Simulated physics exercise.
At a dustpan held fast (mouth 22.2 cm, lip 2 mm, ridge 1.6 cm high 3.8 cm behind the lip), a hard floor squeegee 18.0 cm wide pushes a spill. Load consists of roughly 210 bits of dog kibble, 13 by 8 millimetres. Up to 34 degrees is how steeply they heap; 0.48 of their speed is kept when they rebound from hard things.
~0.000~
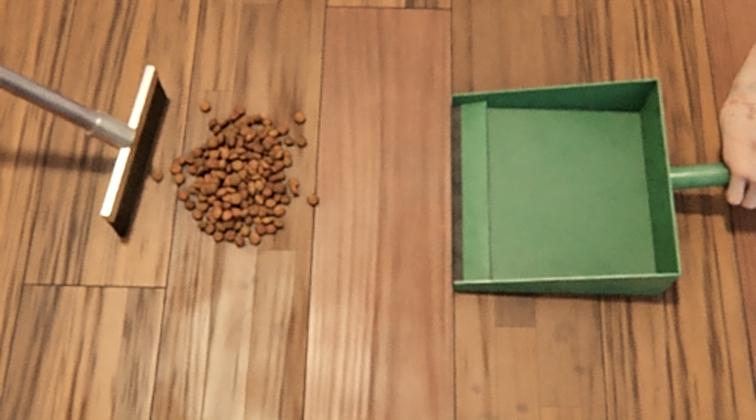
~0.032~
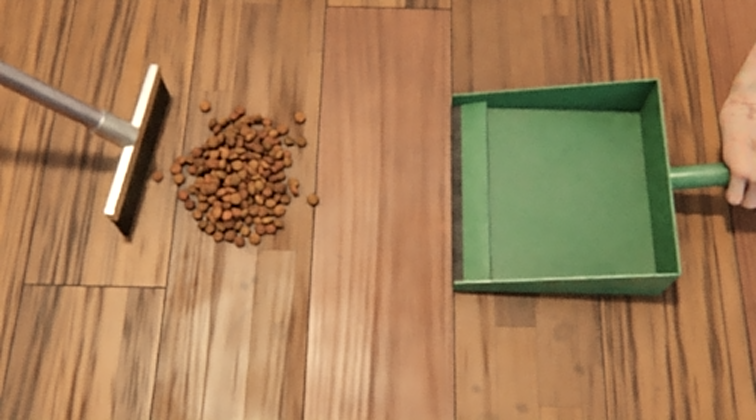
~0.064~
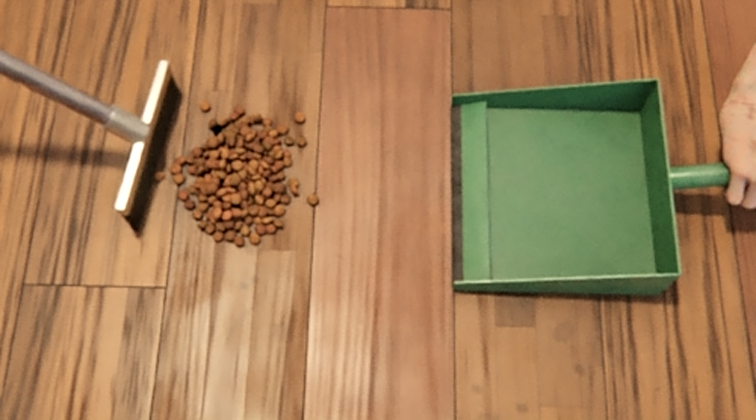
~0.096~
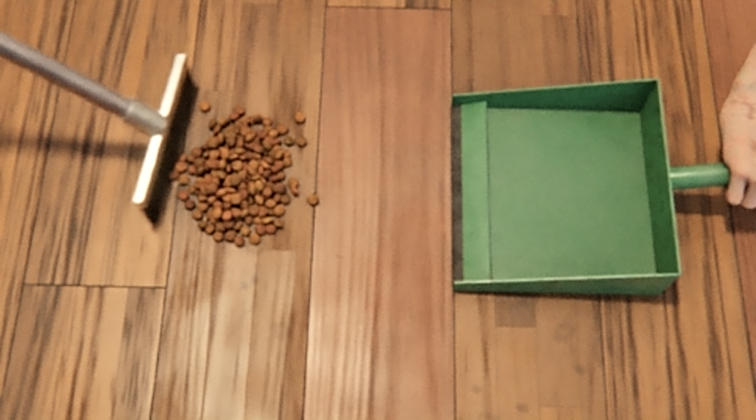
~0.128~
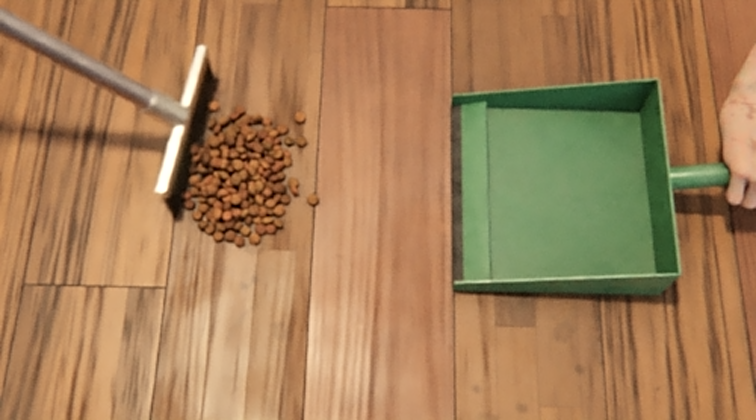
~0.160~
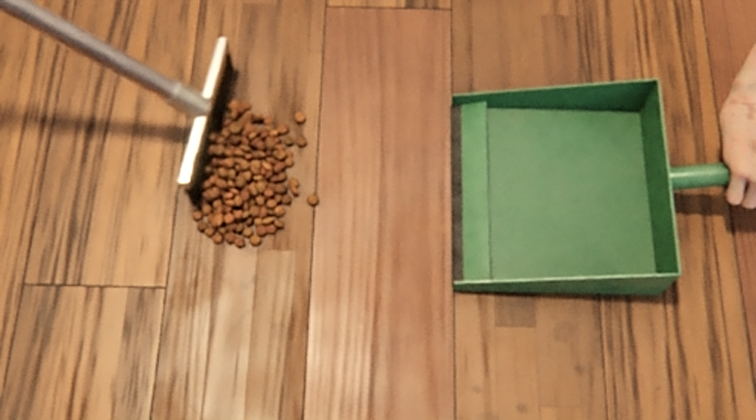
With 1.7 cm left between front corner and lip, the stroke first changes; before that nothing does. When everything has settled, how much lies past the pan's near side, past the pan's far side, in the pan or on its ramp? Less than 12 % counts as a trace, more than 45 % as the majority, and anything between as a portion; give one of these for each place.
Near side - a trace, far side - a portion, pan - a trace.
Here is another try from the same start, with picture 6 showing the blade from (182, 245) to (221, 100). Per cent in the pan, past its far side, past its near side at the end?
You'd see pan at 30, far at 0 and near at 25.
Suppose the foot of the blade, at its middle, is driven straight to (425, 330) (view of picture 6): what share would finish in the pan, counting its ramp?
Roughly 10 %.
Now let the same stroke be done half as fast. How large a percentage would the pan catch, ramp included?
Then around 0 per cent.
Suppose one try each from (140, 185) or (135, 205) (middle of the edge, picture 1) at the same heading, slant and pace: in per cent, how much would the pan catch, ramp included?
0 and 10 per cent, roughly.
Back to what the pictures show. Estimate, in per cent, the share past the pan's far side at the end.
Some 25 per cent.
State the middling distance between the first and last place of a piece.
That distance is close to 10 cm.
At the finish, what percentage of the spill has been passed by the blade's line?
Estimate: Near 65 %.
Then, at 0.34 s, middle of the blade 15 cm from the lip; 0 % over the lip, far side 10 %, near side 0 %.
Then, at 0.46 s, middle of the blade 6 cm from the lip; 0 % over the lip, far side 20 %, near side 0 %.
Then, at 0.71 s, middle of the blade 3 cm from the lip; 0 % over the lip, far side 25 %, near side 0 %.
By 1.1 s all is still; near side 0 %, far side 25 %, pan 0 %, in front of the lip or behind the blade 75 %.
